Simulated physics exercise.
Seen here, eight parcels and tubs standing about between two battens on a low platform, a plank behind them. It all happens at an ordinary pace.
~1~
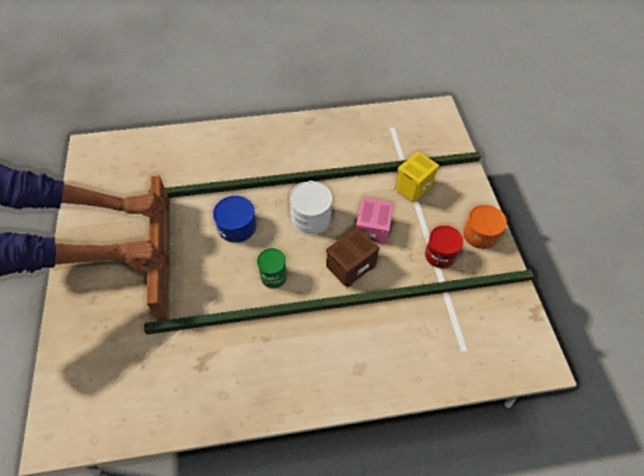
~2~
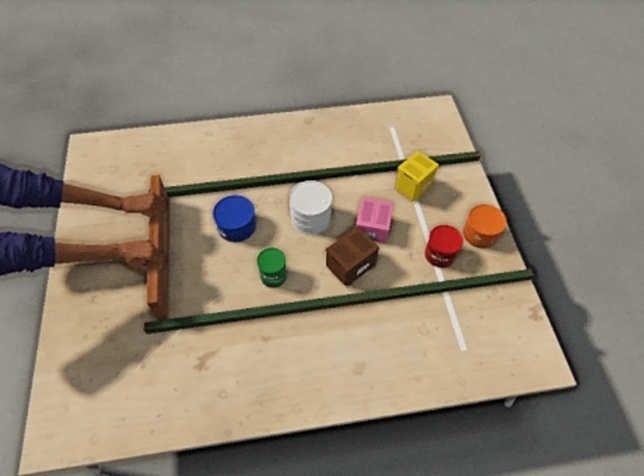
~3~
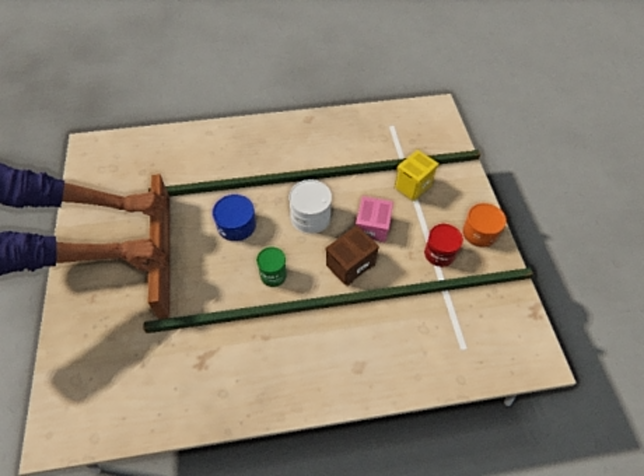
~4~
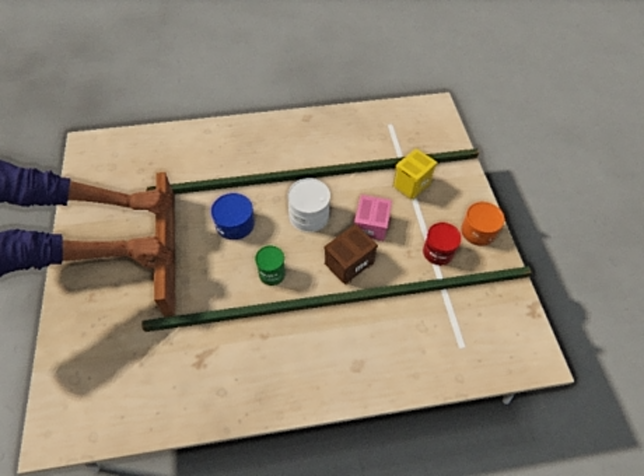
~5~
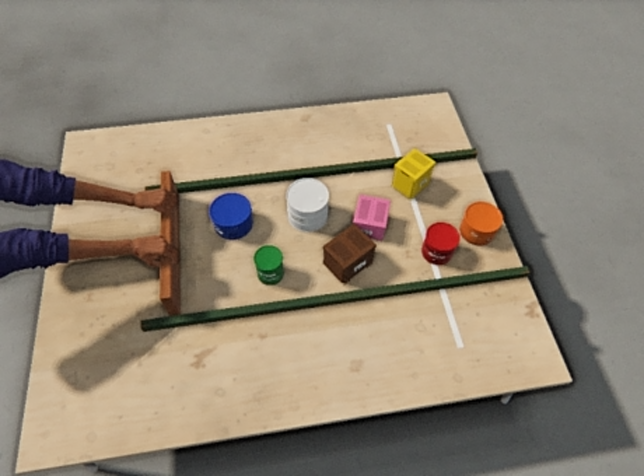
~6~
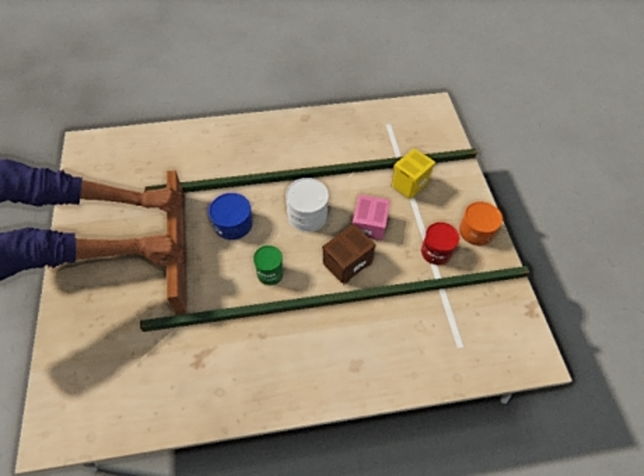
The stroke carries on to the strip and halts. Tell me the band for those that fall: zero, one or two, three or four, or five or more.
Here the number that fall off is one or two.
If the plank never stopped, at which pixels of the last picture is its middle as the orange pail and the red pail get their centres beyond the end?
About (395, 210), and (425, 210) for the other.
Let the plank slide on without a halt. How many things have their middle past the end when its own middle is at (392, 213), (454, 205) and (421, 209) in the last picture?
The counts: 0, 4 and 1.
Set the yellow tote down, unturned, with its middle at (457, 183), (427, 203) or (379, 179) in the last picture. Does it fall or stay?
In that order, it drops off; is kept; does not fall.
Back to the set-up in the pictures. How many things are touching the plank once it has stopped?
In contact: 2.
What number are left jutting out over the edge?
It comes to 2.
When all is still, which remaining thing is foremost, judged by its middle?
The red pail.
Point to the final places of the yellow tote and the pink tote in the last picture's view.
The yellow tote stops around (467, 162); the pink tote around (496, 219).
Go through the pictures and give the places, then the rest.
In the first frame, orange pail (484, 227); red pail (443, 247); yellow tote (416, 178); plank (159, 246); tape (423, 224).
In the second frame, red pail (443, 247); blue pail (235, 219).
In the third frame, yellow tote (415, 177); pink tote (374, 220).
In the fourth frame, orange pail (482, 224); green pail (271, 266).
In the fifth frame, red pail (440, 244); white canister (308, 206).
In the sixth frame, orange pail (480, 224); red pail (439, 244); yellow tote (412, 175); plank (177, 240); tape (419, 220).
Soon after, none off yet; orange pail at rest near (480, 224); red pail at rest near (439, 244); yellow tote at rest near (412, 175).
Then, none off yet; orange pail moved a little near (494, 225); red pail moved about its own width near (469, 246); yellow tote moved about its own width near (445, 166).
At rest, the number that fall off is one or two; fallen, orange pail.
